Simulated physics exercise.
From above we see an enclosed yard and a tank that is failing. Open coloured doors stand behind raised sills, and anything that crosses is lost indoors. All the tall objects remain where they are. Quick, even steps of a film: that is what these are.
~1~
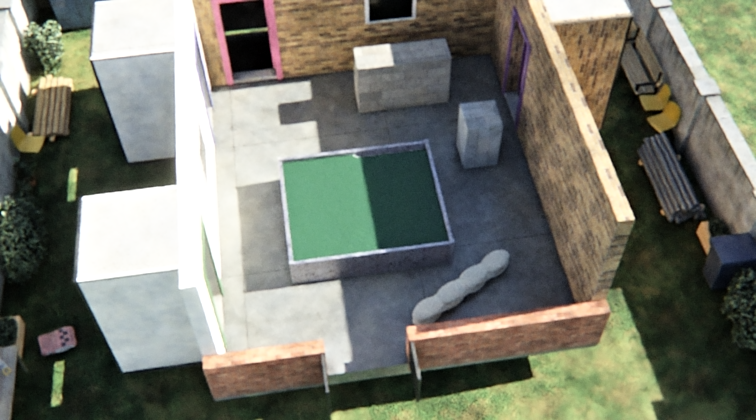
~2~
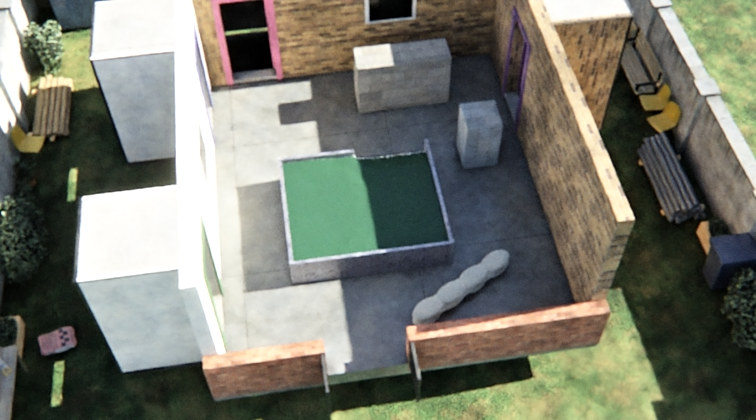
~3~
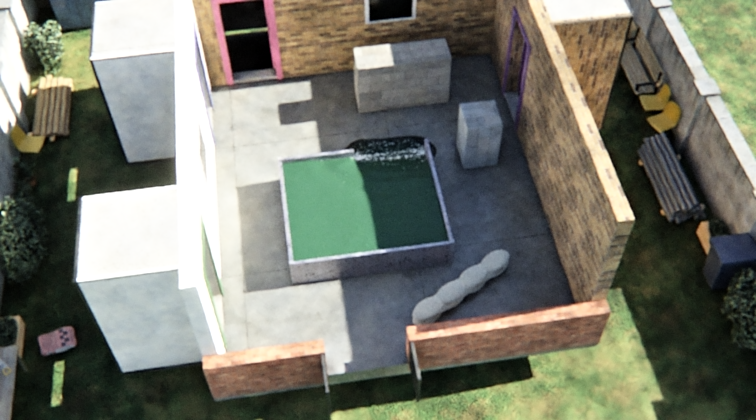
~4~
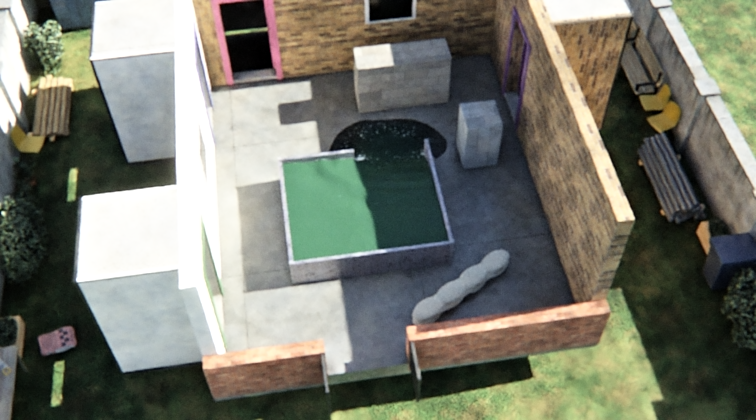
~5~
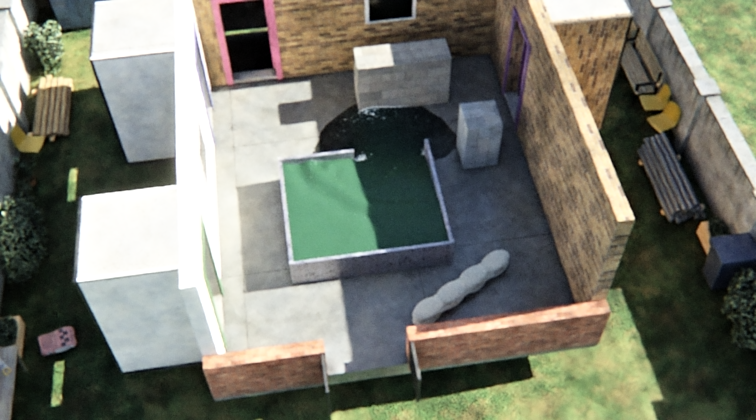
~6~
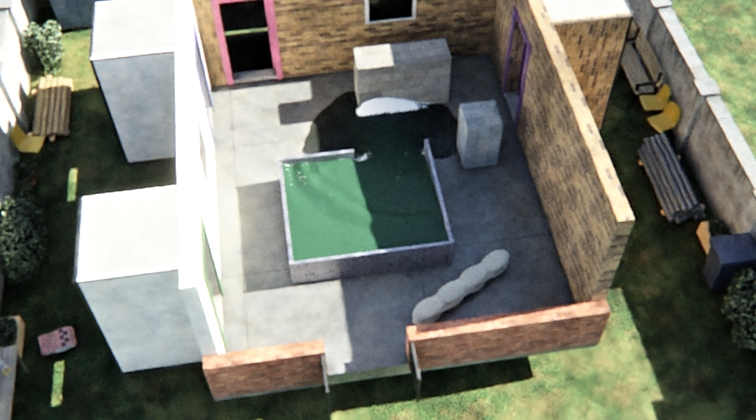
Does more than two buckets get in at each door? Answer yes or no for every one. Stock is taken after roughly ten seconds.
Green door: No, purple door: Yes, pink door: Yes, blue door: Yes.
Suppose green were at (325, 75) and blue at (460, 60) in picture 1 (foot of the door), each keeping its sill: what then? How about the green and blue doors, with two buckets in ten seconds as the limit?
Result - green runs over the limit, blue runs over the limit.
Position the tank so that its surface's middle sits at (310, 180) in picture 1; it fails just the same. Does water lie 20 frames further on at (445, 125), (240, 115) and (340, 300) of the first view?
Hit, hit, spared.
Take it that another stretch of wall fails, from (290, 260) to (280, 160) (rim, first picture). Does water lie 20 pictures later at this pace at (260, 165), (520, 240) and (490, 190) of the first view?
Point by point: Swamped, untouched and untouched.
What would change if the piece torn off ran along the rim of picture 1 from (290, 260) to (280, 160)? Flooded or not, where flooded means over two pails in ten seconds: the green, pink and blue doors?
So green crosses the limit, pink crosses the limit and blue crosses the limit.
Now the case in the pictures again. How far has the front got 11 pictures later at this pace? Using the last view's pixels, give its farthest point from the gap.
The wet edge reaches furthest near (211, 92).
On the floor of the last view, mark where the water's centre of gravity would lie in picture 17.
Near (370, 188).
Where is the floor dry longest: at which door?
I'd go with the one in green.
A moment on, water covers 20 % of the floor; the green door not reached, the purple door not reached, the pink door not reached, the blue door not reached.
Next, water covers 30 % of the floor; the green door not reached, the purple door over two buckets in, the pink door under two buckets in, the blue door not reached.
Then, water covers 45 % of the floor; the green door not reached, the purple door far over two buckets in, the pink door under two buckets in, the blue door under two buckets in.
Later, water covers 75 % of the floor; the green door wet at the sill, nothing in, the purple door far over two buckets in, the pink door over two buckets in, the blue door far over two buckets in.
In the end, water covers 95 % of the floor; the green door under two buckets in, the purple door far over two buckets in, the pink door far over two buckets in, the blue door far over two buckets in.
